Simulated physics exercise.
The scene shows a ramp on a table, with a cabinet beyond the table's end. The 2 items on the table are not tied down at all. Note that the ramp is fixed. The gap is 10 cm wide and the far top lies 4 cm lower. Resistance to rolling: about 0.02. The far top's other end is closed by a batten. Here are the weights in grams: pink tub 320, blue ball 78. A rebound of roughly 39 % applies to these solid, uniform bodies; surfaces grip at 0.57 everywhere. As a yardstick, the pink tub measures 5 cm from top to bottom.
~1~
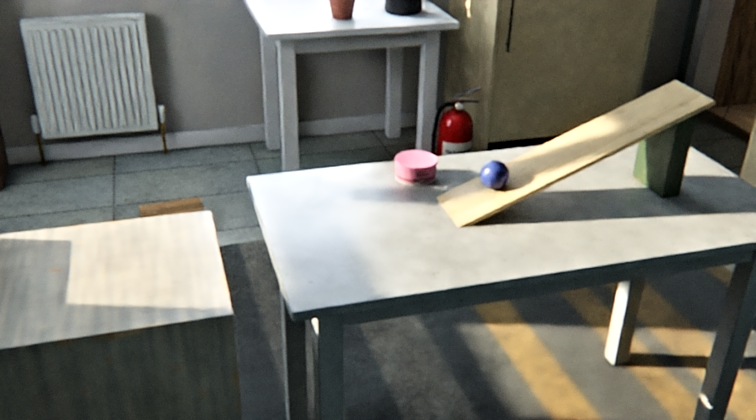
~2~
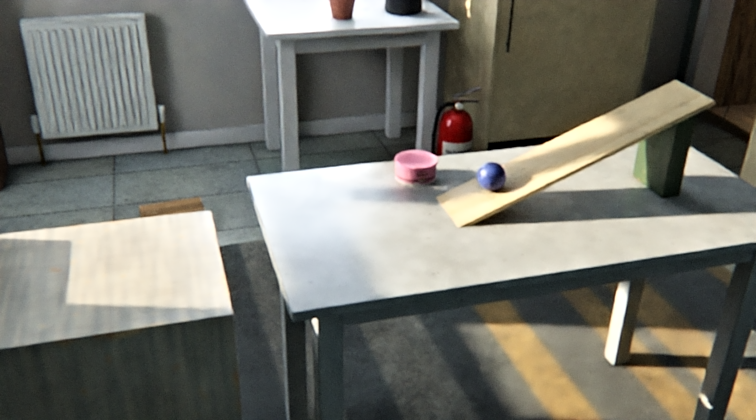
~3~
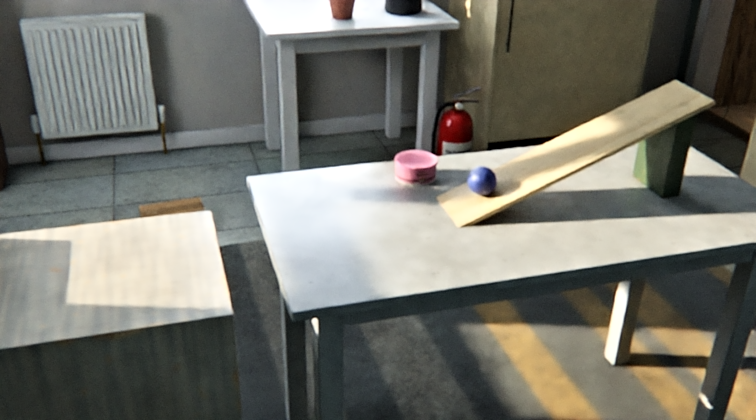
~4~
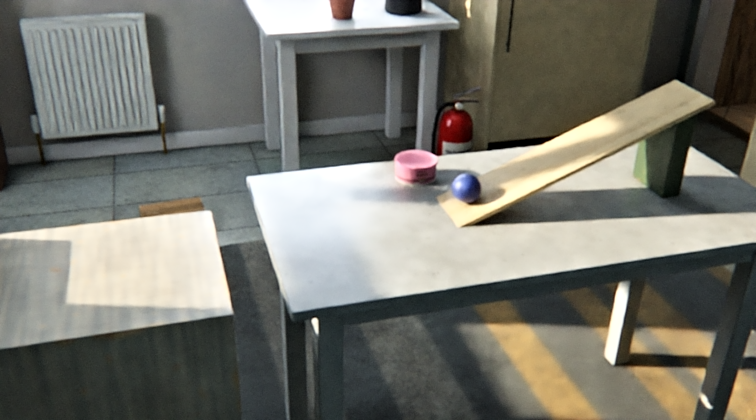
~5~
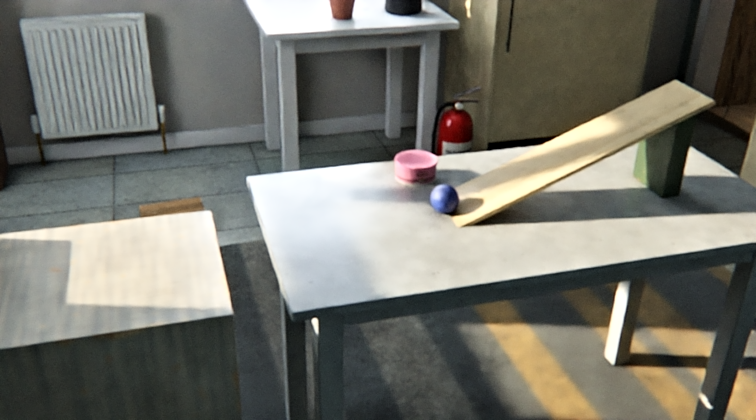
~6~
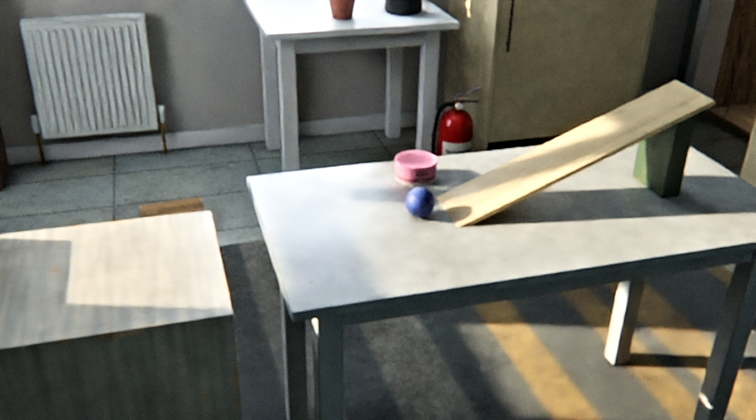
A blue ball rolls down the lower part of a wooden ramp, leaves its foot and moves a short way left across a pale table, passing in front of a pink tub. The ramp leans on a green block at the right, with a red fire extinguisher behind. The still camera looks down on a sunlit room with a radiator and a pale cabinet at left.
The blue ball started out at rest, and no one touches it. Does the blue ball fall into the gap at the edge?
Yes.
Then, 0.40 s after the last picture, 7 cm to the edge; blue ball near (296, 218).
Then, 0.80 s after the last picture, down in the gap; blue ball near (278, 308).
By the end, down in the gap; pink tub in place, give or take 8 cm.
